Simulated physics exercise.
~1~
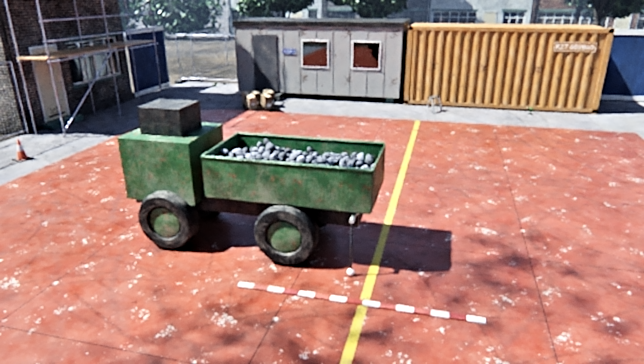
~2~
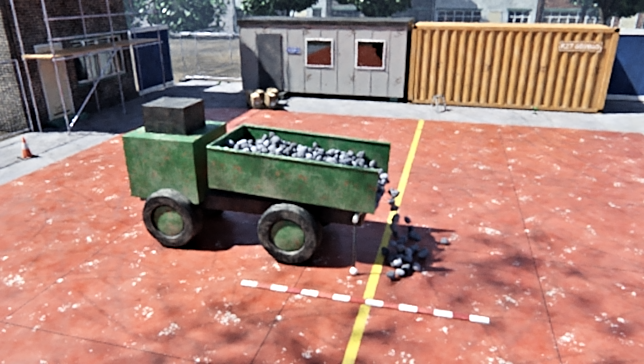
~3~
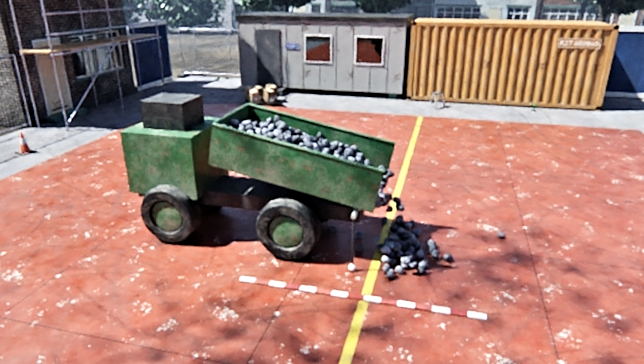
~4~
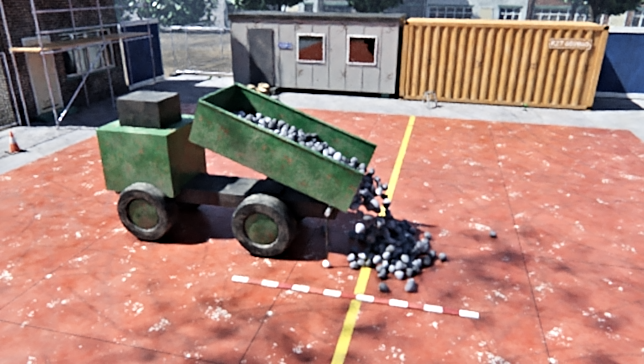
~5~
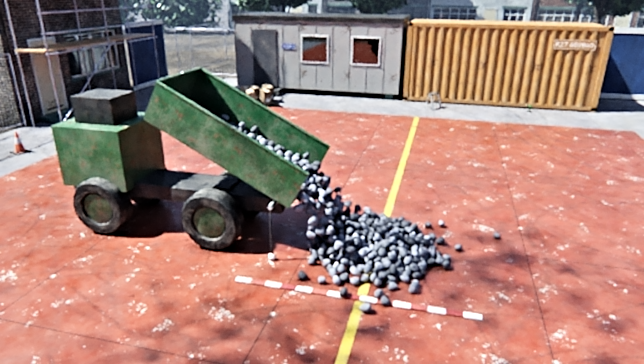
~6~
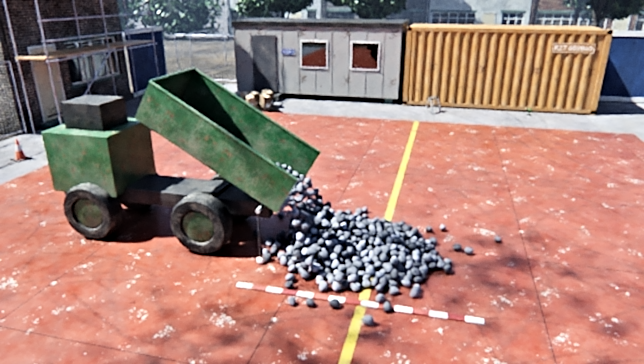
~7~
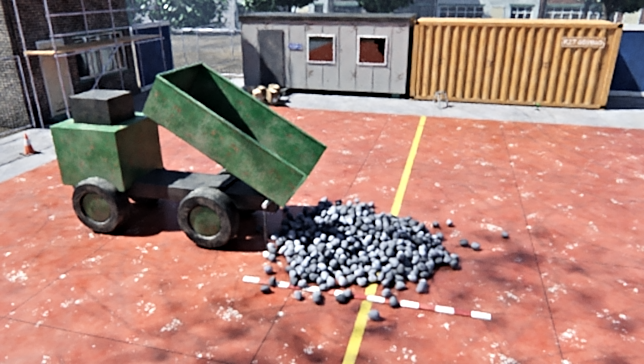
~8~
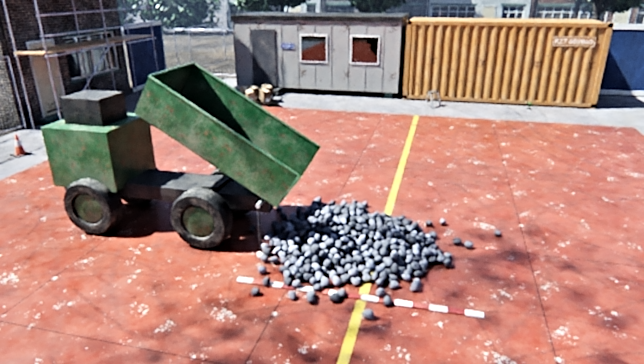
In this clip, a green dump truck on a red court tilts its bed and pours grey stones across a yellow line while moving left, until the bed is empty and a wide pile lies mostly to the left of the line.
